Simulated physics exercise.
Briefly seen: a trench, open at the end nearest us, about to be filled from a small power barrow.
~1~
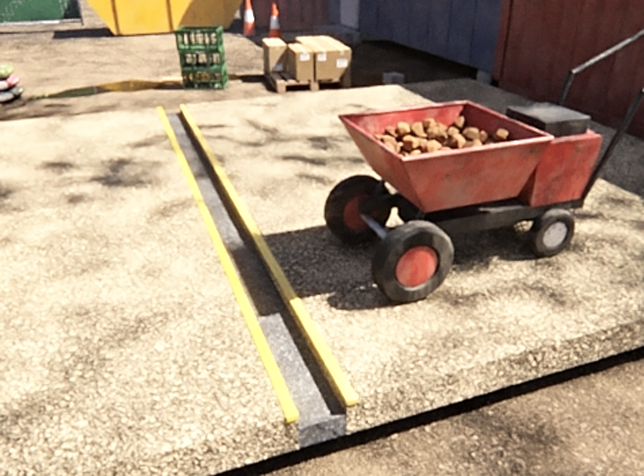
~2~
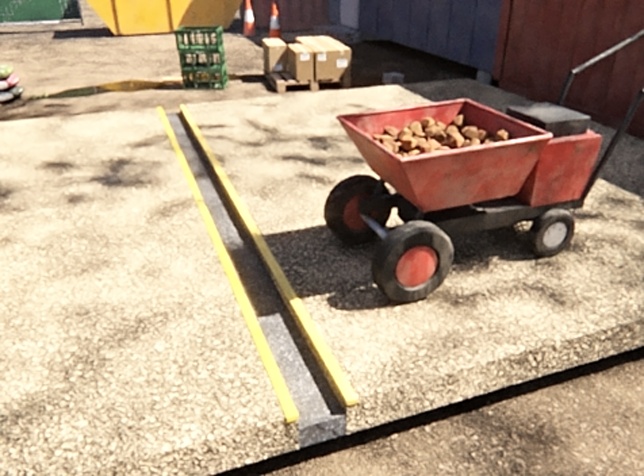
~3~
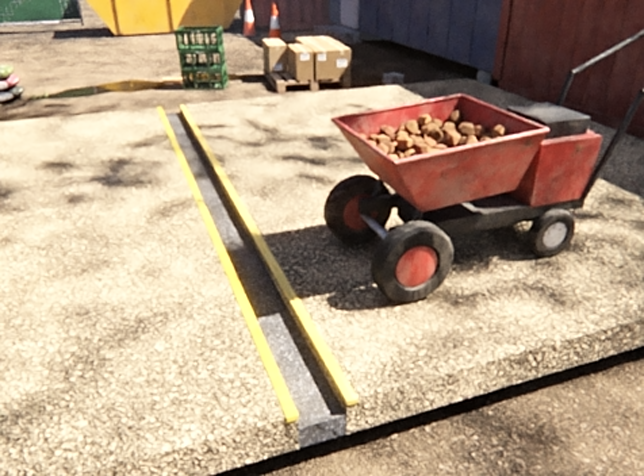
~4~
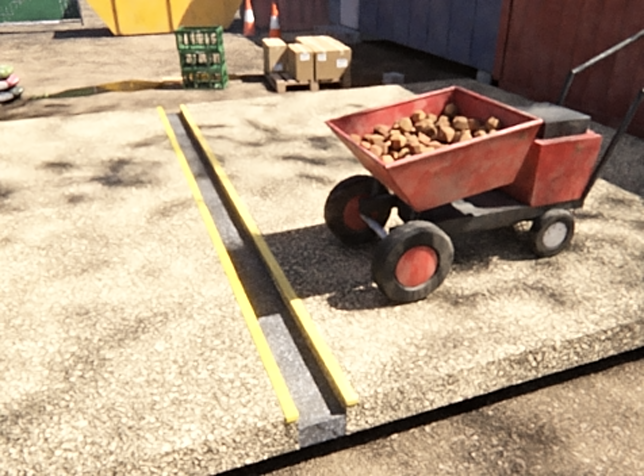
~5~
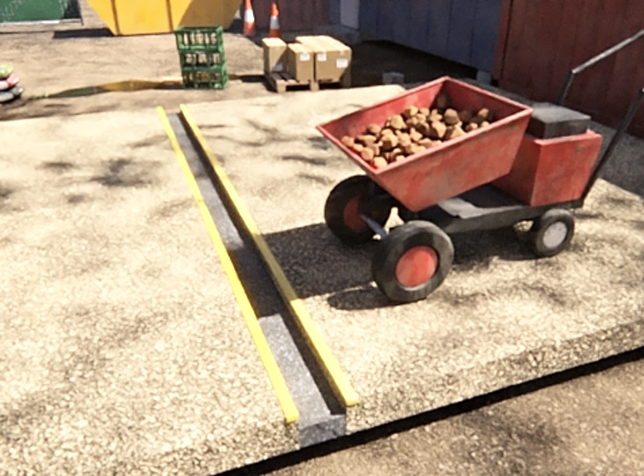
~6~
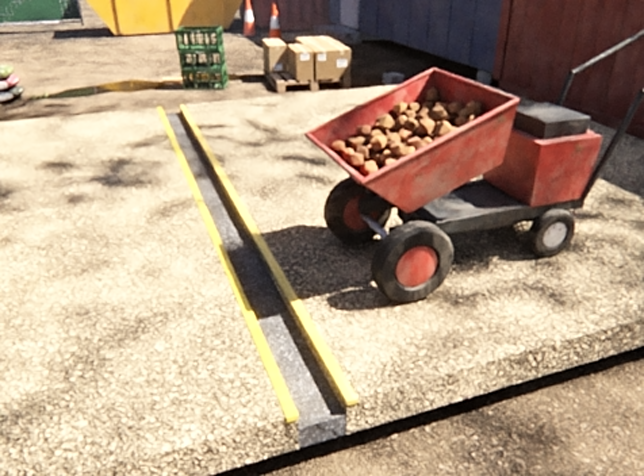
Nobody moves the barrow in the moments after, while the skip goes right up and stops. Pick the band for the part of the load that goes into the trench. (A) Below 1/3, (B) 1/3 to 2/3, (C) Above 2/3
Option B: 1/3 to 2/3.
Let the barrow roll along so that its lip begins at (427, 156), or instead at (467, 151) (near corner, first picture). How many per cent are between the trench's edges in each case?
First try: Around 40 %; second try: Around 30 %.
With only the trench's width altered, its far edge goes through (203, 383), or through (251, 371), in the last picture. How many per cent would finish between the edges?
Lab note: Case 1 near 90 percent, case 2 near 70 percent.
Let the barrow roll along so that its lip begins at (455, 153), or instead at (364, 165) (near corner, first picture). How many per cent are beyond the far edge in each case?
Position 1 near 10 %, position 2 near 80 %.
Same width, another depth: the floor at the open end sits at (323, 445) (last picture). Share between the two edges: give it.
About 60 %.
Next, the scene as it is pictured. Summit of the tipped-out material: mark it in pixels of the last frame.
Peak at rest, last frame: Around (248, 274).
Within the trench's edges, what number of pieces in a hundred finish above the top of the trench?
65 per cent, near enough.
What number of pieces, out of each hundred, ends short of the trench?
My estimate is around 5 percent.
Soon, skip tipped steeply; all in the skip.
A while on, skip tipped right over; most in the skip; a small part in or heaped over the trench; a small part beyond it; a stray few falling.
Towards the end, skip tipped right over; a small part in the skip; a stray few short of the trench; about half in or heaped over the trench; about a third beyond it.
Finally, skip tipped right over; a small part short of the trench; about half in or heaped over the trench; about half beyond it.
